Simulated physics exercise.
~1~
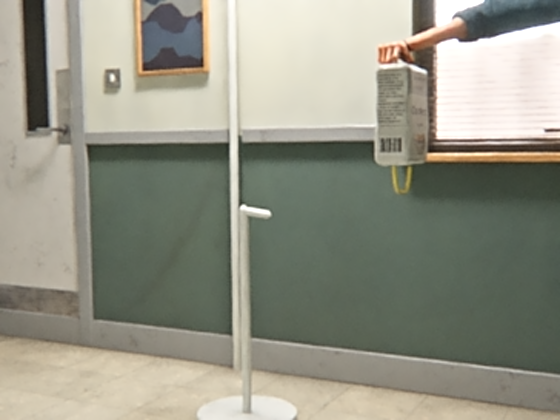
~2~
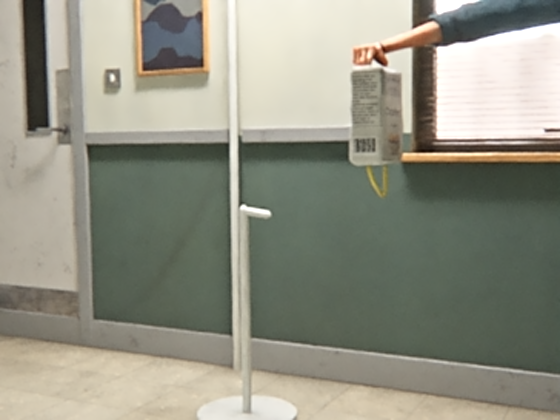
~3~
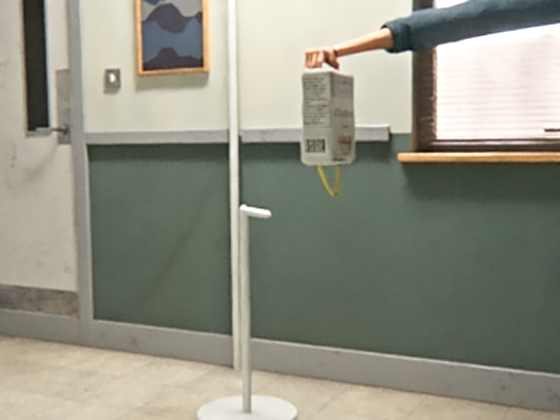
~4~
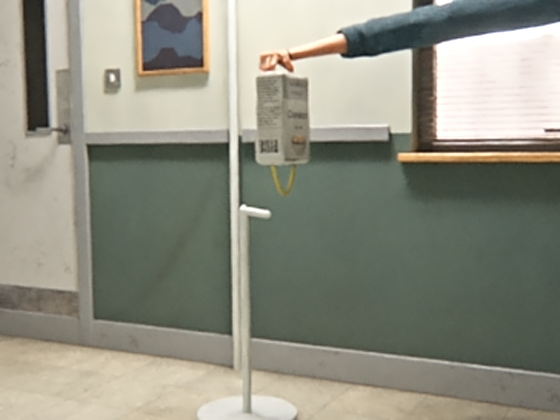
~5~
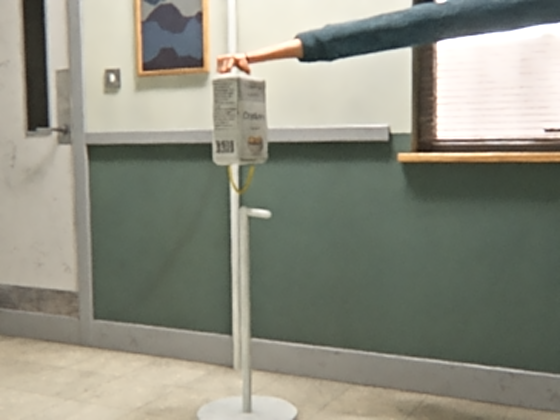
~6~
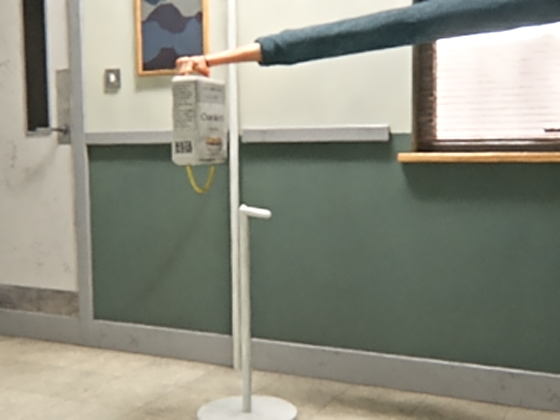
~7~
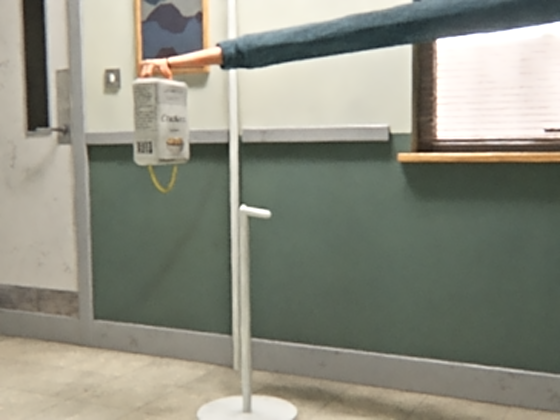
A white sack with a yellow loop hanging beneath it was carried left by an outstretched arm, passing across the upright post above its small hook, and it came away clear on the other side, still held up in the hand.
